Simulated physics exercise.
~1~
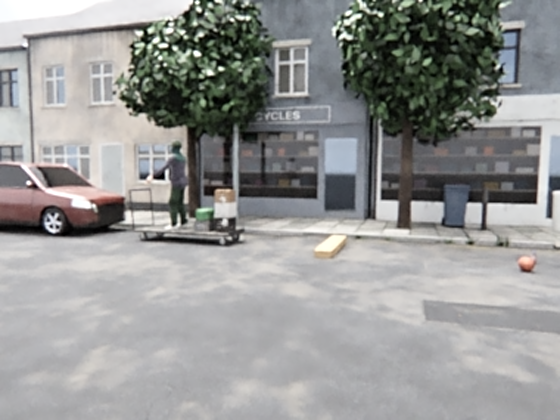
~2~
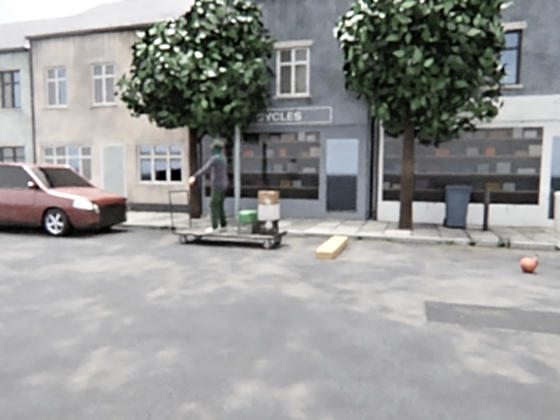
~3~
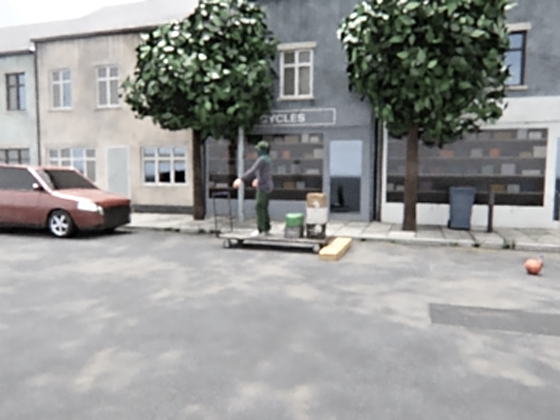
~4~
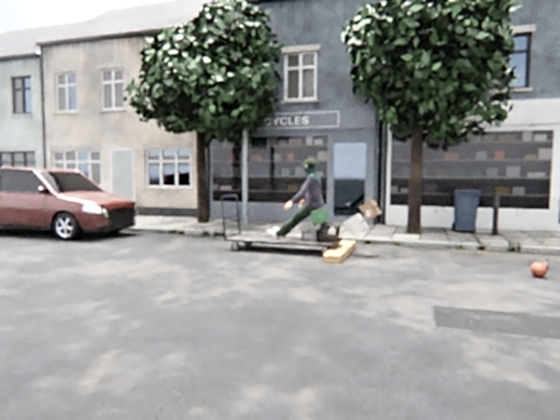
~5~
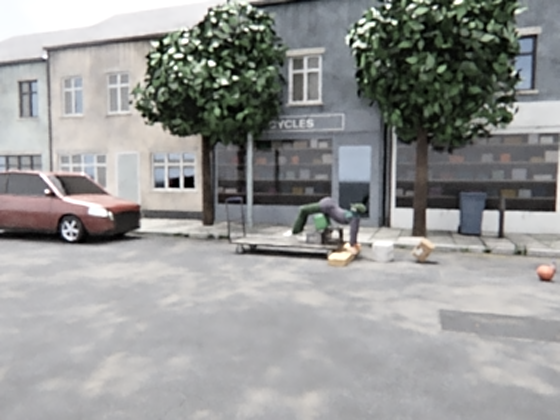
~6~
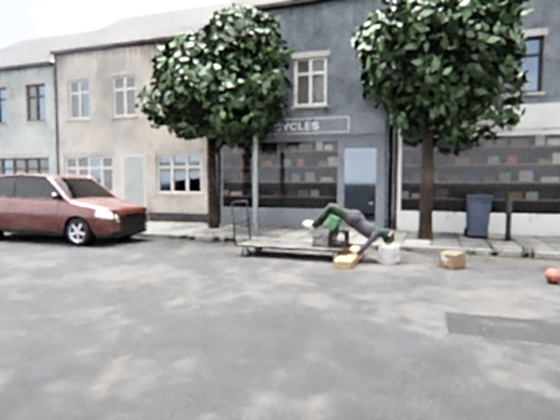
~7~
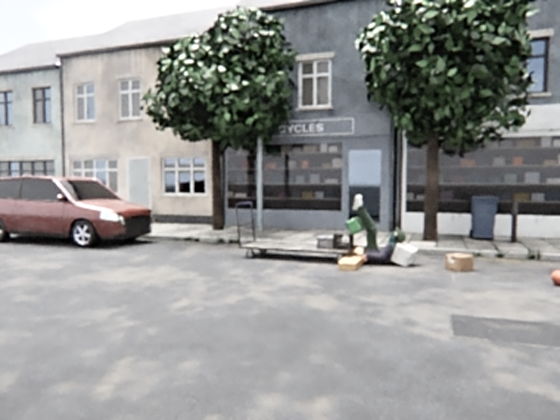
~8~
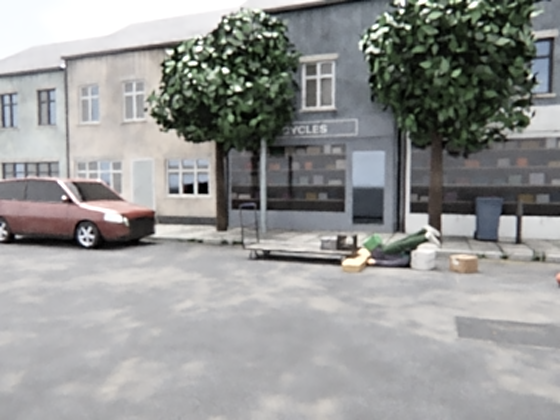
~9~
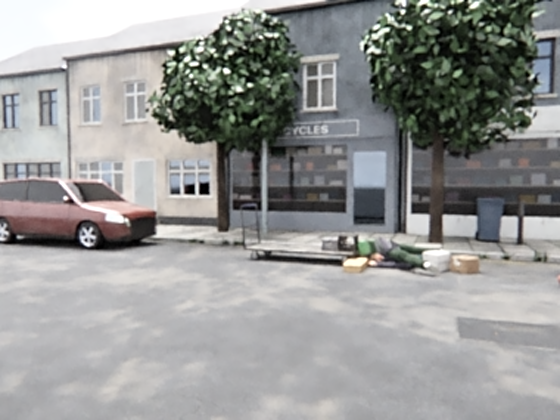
A rider on a rolling trolley pitches forward at a low step and lands among spilled boxes.
